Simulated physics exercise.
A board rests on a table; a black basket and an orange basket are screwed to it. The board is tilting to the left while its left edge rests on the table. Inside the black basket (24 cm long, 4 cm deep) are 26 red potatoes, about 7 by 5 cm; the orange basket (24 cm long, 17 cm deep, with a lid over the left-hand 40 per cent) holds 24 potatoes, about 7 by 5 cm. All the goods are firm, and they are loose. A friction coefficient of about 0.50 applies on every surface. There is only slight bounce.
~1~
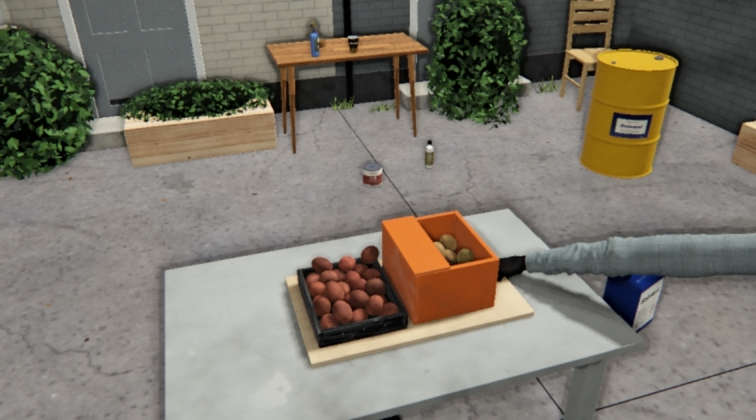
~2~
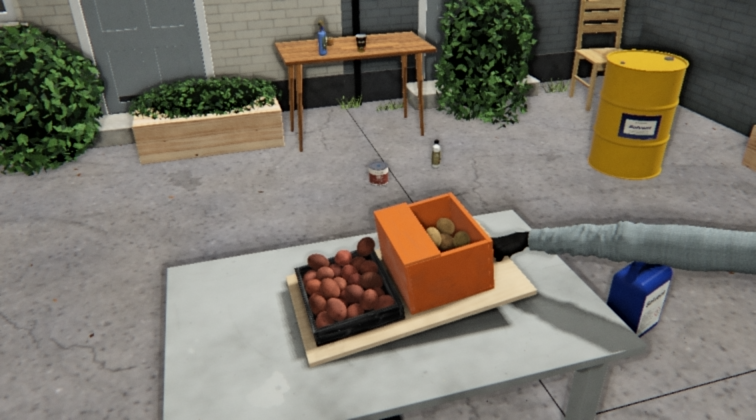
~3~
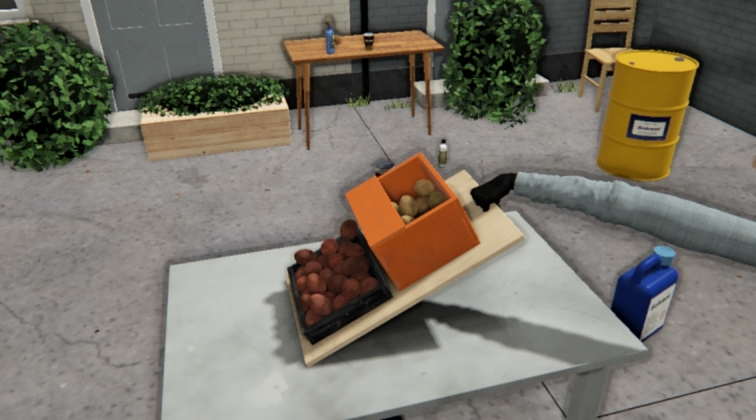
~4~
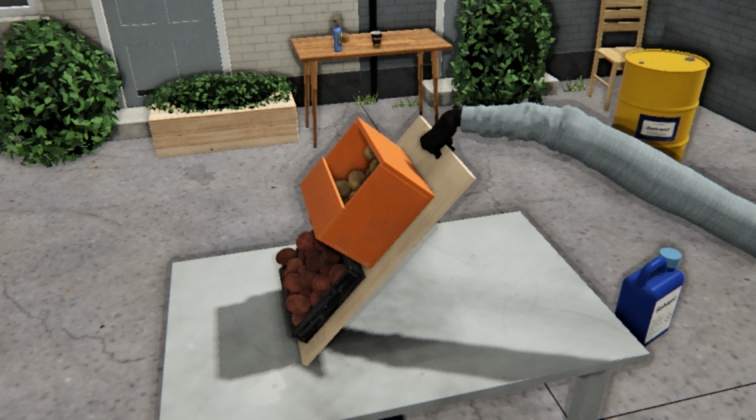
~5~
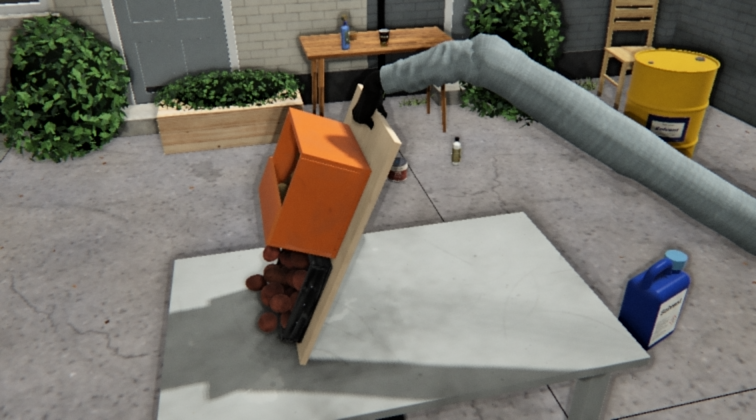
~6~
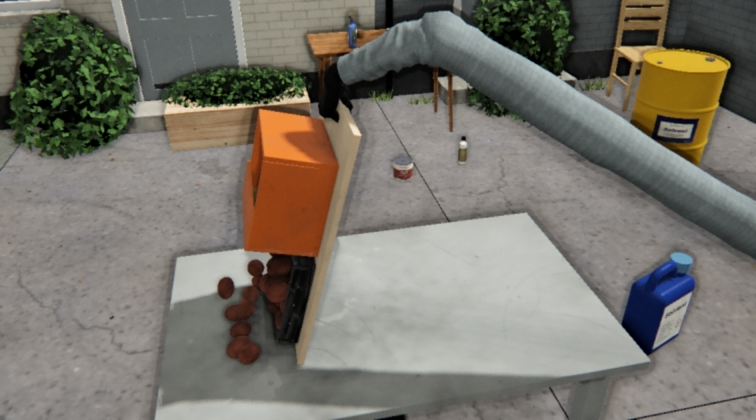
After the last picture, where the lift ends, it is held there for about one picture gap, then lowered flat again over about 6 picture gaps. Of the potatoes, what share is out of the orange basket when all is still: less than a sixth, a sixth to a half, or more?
Out of the orange basket go under a sixth of the potatoes.
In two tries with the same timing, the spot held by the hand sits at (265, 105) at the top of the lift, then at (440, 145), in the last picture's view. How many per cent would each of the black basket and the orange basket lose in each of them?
Black basket: 80 %, then 30 %; orange basket: 0 %, then 0 %.
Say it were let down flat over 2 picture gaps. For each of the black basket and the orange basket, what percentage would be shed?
Well, that would cost the black basket 60 per cent and the orange basket 0 per cent.
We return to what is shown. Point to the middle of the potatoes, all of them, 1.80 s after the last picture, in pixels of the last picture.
Centre: Around (431, 282) px.
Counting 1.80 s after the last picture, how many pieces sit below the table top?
Piece count: Some 3.
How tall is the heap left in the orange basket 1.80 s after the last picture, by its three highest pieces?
That is close to 12 centimetres.
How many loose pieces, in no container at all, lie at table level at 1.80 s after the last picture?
Near 12, by my count.
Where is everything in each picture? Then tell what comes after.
In the first picture (we follow the rim corner now nearest the camera; the camera moves round a little), orange basket at (419, 274); black basket at (322, 331); tilt 0°; nothing out yet.
Orange basket at (408, 265); black basket at (317, 330); tilt 8°, in the second picture.
Orange basket at (375, 245); black basket at (306, 330); tilt 26°, in the third picture.
Orange basket at (322, 235); black basket at (293, 332); tilt 49°, in the fourth picture.
Orange basket at (271, 240); black basket at (283, 336); tilt 67°; 9 out, the lowest potato at (257, 283), in the fifth picture.
Orange basket at (249, 245); black basket at (278, 337); tilt 75°; 11 out, the lowest potato at (241, 330), in the sixth picture.
Then, 0.29 s after the last picture, tilt 73°; 16 of 26 out of the black basket and 0 of 24 out of the orange basket.
Then, 0.65 s after the last picture, tilt 43°; 16 of 26 out of the black basket and 0 of 24 out of the orange basket.
Then, 1.15 s after the last picture, tilt 1°; 16 of 26 out of the black basket and 0 of 24 out of the orange basket.
When it is over (1.80 s after the last picture), 16 of 26 out of the black basket and 0 of 24 out of the orange basket. Asked share, 0 of 24, 0 per cent.
